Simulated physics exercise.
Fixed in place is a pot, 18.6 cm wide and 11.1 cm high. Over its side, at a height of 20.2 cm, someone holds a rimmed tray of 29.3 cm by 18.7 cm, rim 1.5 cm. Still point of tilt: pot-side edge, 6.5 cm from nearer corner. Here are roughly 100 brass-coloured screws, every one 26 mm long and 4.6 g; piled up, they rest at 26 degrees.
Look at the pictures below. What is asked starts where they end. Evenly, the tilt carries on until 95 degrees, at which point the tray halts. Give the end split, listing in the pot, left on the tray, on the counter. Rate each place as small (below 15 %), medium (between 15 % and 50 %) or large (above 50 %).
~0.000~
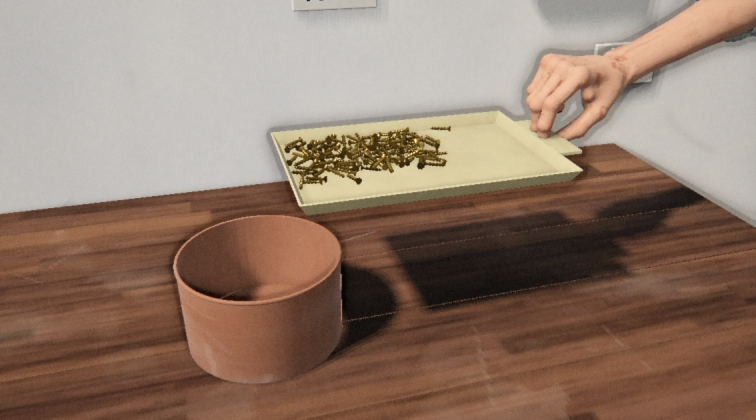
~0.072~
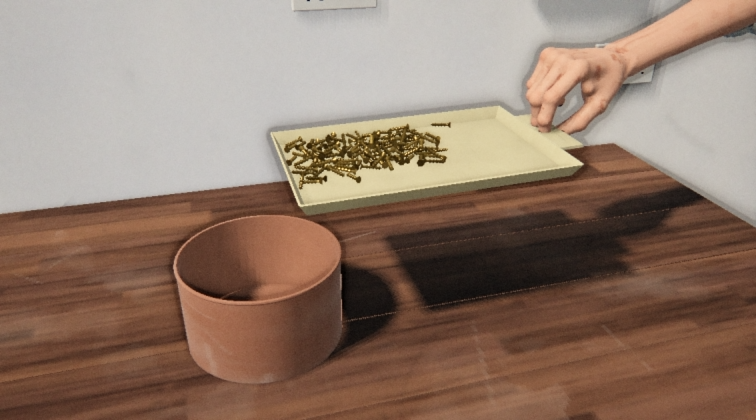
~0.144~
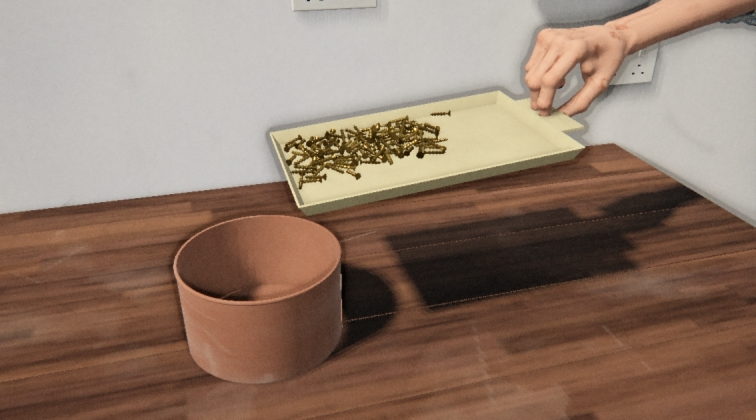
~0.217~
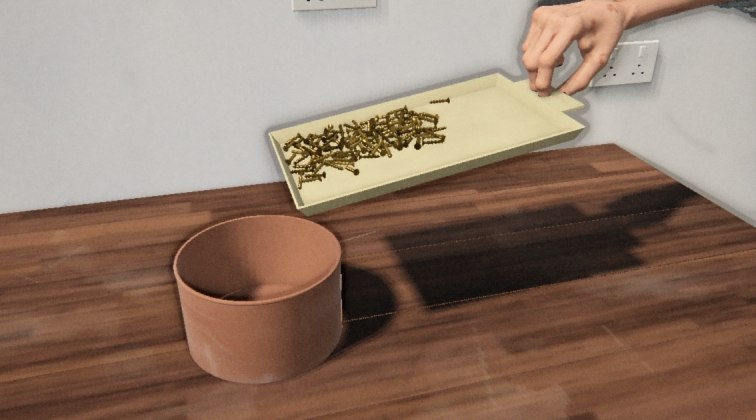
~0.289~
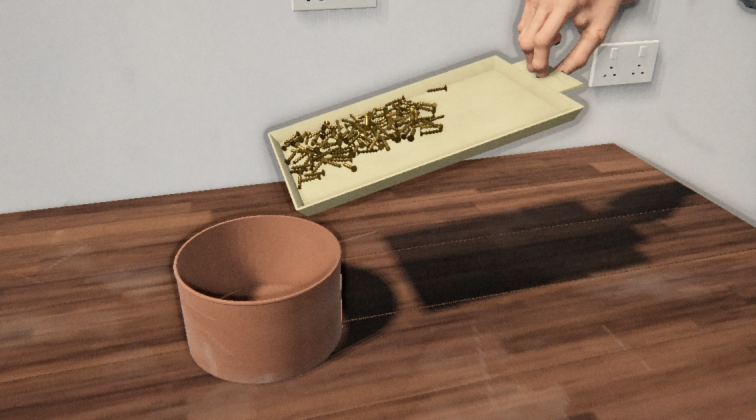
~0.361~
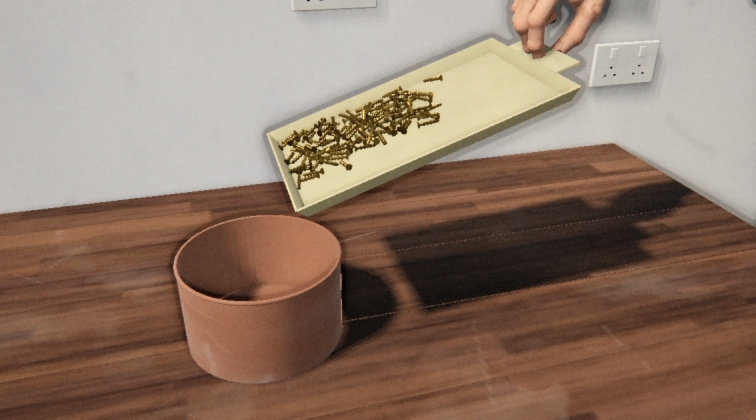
Pot - large; tray - small; counter - small.
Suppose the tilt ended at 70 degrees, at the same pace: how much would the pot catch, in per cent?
It would be near 90 per cent.
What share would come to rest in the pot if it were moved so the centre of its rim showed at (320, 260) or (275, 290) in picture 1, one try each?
Close to 60 in a hundred, then close to 50 in a hundred.
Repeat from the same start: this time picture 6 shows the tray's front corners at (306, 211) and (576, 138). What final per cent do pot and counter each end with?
Per cent by place - pot 45, counter 55.
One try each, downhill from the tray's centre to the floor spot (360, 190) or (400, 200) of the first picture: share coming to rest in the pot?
Estimate: Some 50 % and some 25 % respectively.
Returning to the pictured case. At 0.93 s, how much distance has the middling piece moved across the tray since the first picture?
It has moved some 10 cm from its start.
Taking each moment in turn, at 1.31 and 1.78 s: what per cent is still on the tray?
In order, near 20 and near 0.
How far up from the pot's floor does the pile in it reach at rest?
1.5 cm.
After 0.93 s, tilt 55 degrees; the tray holds 80 %, the pot 5 %.
After 1.31 s, tilt 79 degrees; the tray holds 20 %, the pot 65 %.
After 1.78 s, tilt 95 degrees; the tray holds 0 %, the pot 95 %.
At rest (2.2 s), pot 95 %, tray 0 %, counter 5 %.
